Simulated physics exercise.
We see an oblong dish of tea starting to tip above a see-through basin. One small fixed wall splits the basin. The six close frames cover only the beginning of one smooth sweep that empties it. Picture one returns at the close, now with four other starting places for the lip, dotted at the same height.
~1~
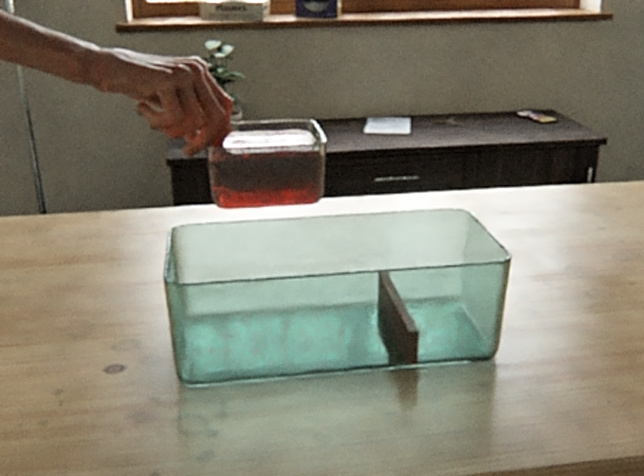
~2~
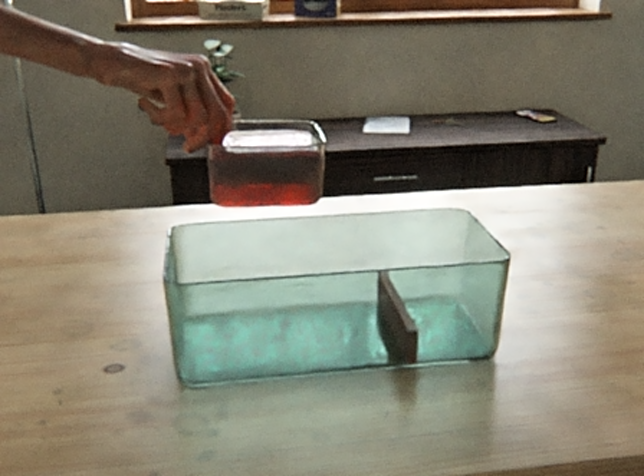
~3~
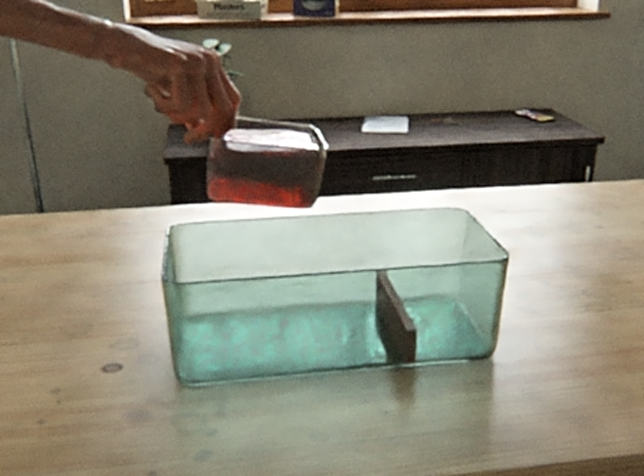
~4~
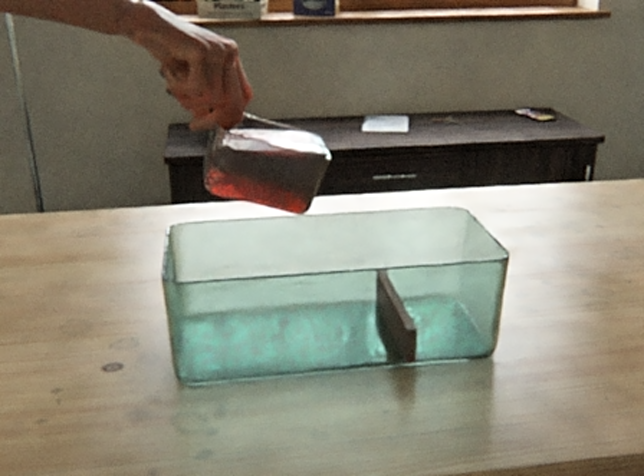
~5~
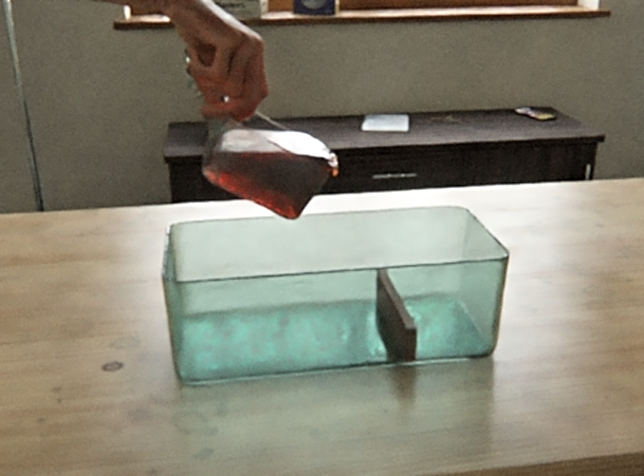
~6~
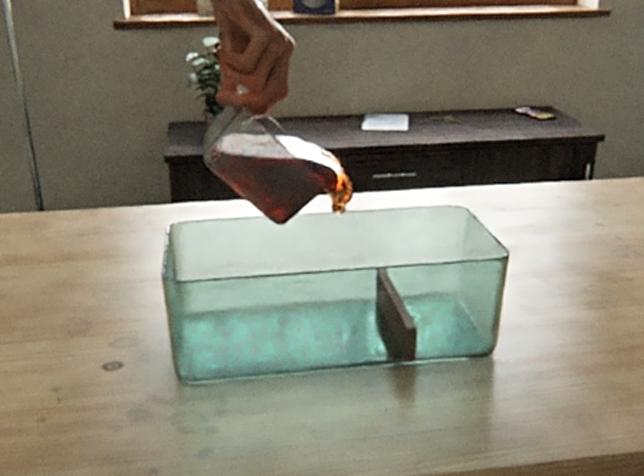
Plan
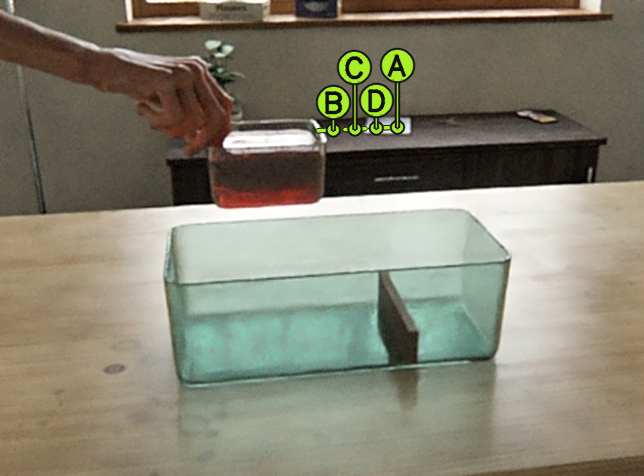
A clear dish of reddish-brown tea, held by a hand above a see-through basin with a dark divider, tilted slowly at first, then steeply to the right, until tea came over its lip.
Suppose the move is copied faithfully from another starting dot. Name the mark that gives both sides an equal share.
C is best.
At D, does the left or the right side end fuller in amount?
The right side.
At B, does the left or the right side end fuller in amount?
The left one.
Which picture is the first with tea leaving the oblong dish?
Picture 5.
On the marked copy, A at (397, 127); B at (333, 130); C at (354, 129); D at (376, 128).
With A, about 20 % ends left of the wall and 78 % right of it.
With B, about 78 % ends left of the wall and 20 % right of it.
With C, about 47 % ends left of the wall and 51 % right of it.
With D, about 28 % ends left of the wall and 70 % right of it.
